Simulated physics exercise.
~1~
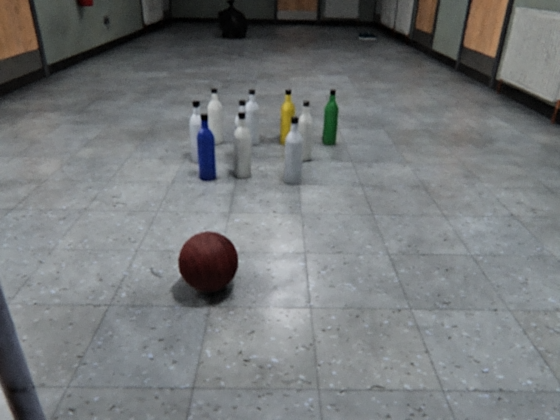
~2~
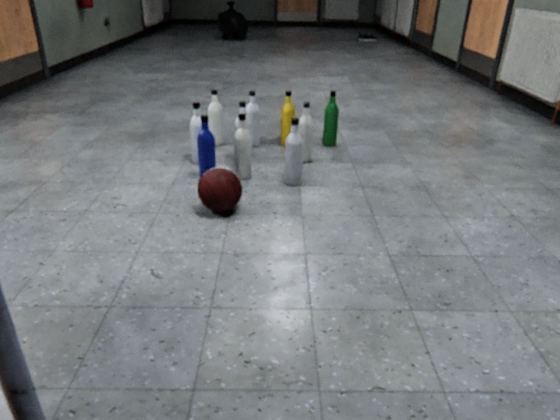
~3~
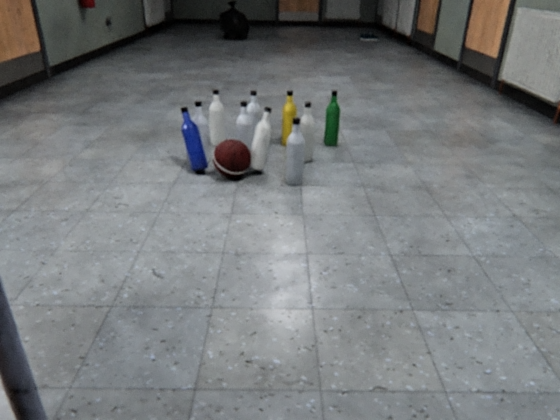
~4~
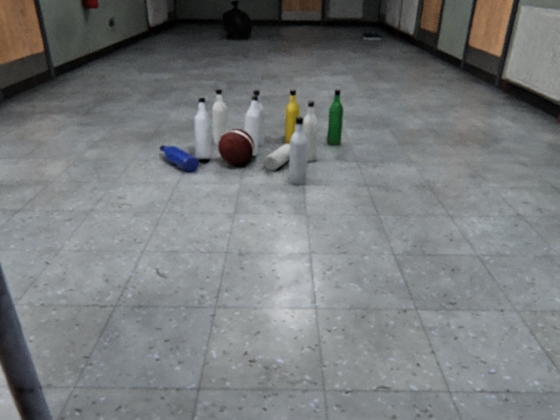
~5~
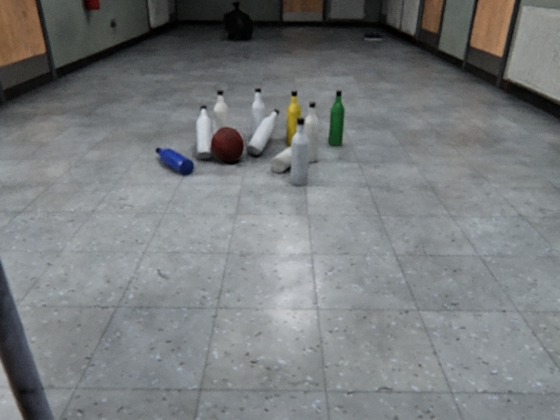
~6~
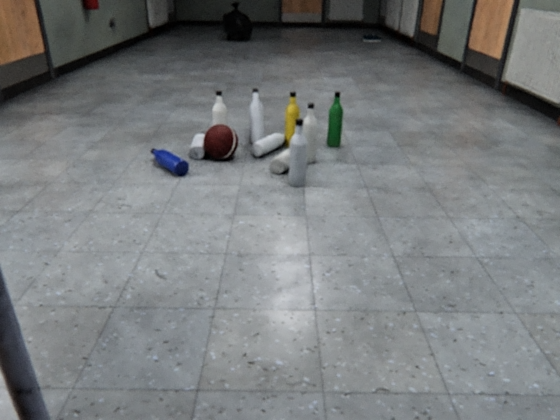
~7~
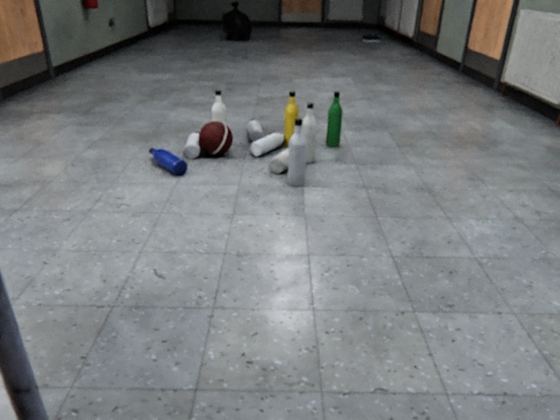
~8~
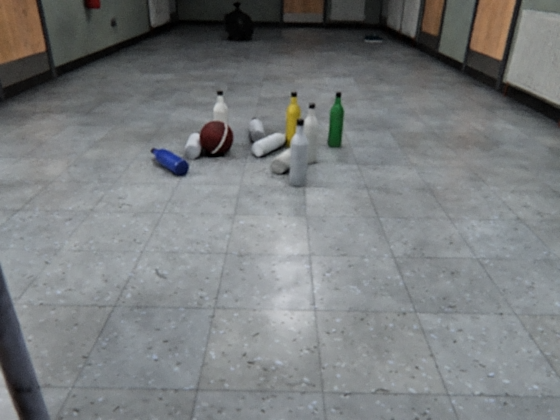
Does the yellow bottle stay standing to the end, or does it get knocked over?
The yellow bottle stays standing, upright in its place as bottles nearby lie on the floor.
